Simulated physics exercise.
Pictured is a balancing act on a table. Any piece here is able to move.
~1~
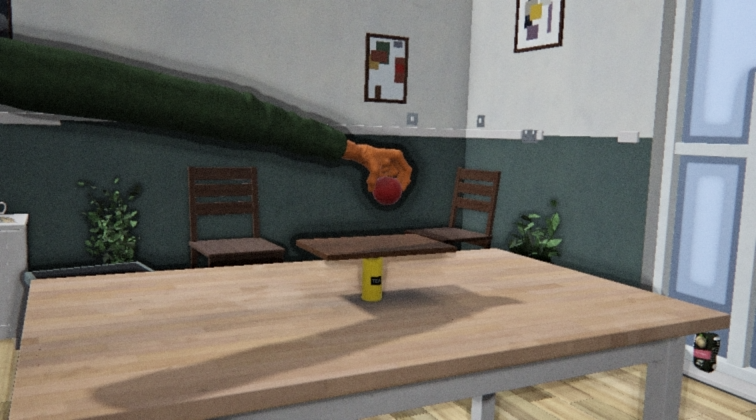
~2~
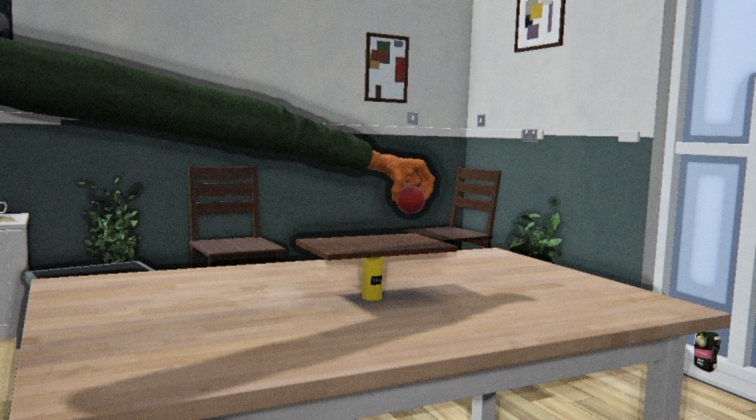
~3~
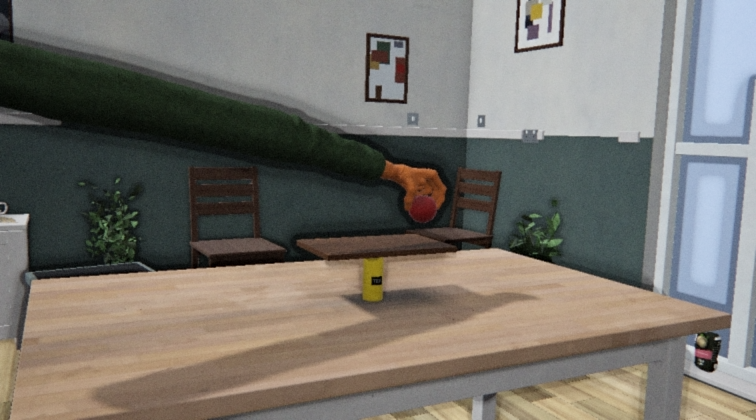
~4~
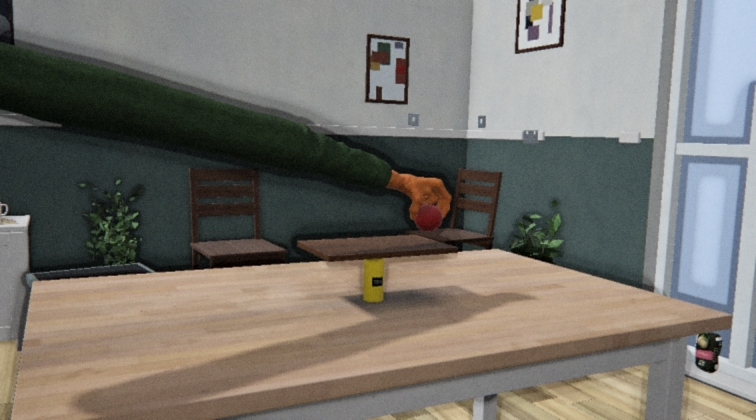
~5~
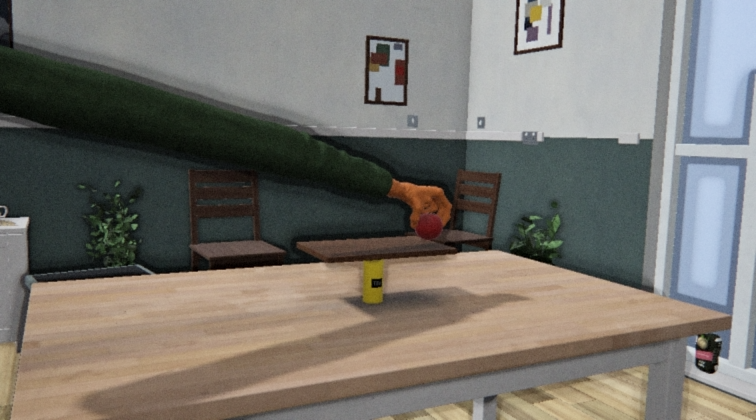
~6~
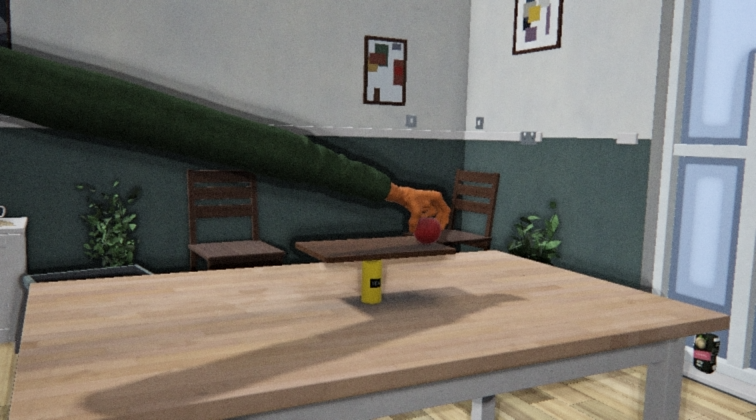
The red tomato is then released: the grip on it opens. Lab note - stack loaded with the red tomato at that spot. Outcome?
The stack is left disturbed.
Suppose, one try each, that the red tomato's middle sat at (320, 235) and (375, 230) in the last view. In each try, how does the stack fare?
Well, the first time it goes over, and the second time it stays put.
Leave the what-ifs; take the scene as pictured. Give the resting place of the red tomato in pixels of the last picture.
End position in the final view: Approximately (446, 283).
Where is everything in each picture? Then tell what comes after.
The first frame shows coming down; red tomato (387, 190); brown board (376, 246).
The second frame shows coming down; red tomato (411, 199); brown board (376, 246).
The third frame shows coming down; red tomato (423, 209); brown board (376, 246).
The fourth frame shows coming down; red tomato (428, 218); brown board (377, 247).
The fifth frame shows coming down; red tomato (429, 226); brown board (376, 248).
The sixth frame shows set down, still held; red tomato (427, 230); brown board (375, 248).
Then, 0.50 s past the last view, red tomato now fallen; brown board rocked 55° from its first pose.
Then, 0.80 s past the last view, brown board and yellow shaker now fallen.
Finally, fallen, red tomato, brown board and yellow shaker. Final places as the last picture's camera would see them, red tomato near (447, 283). The stack comes apart.
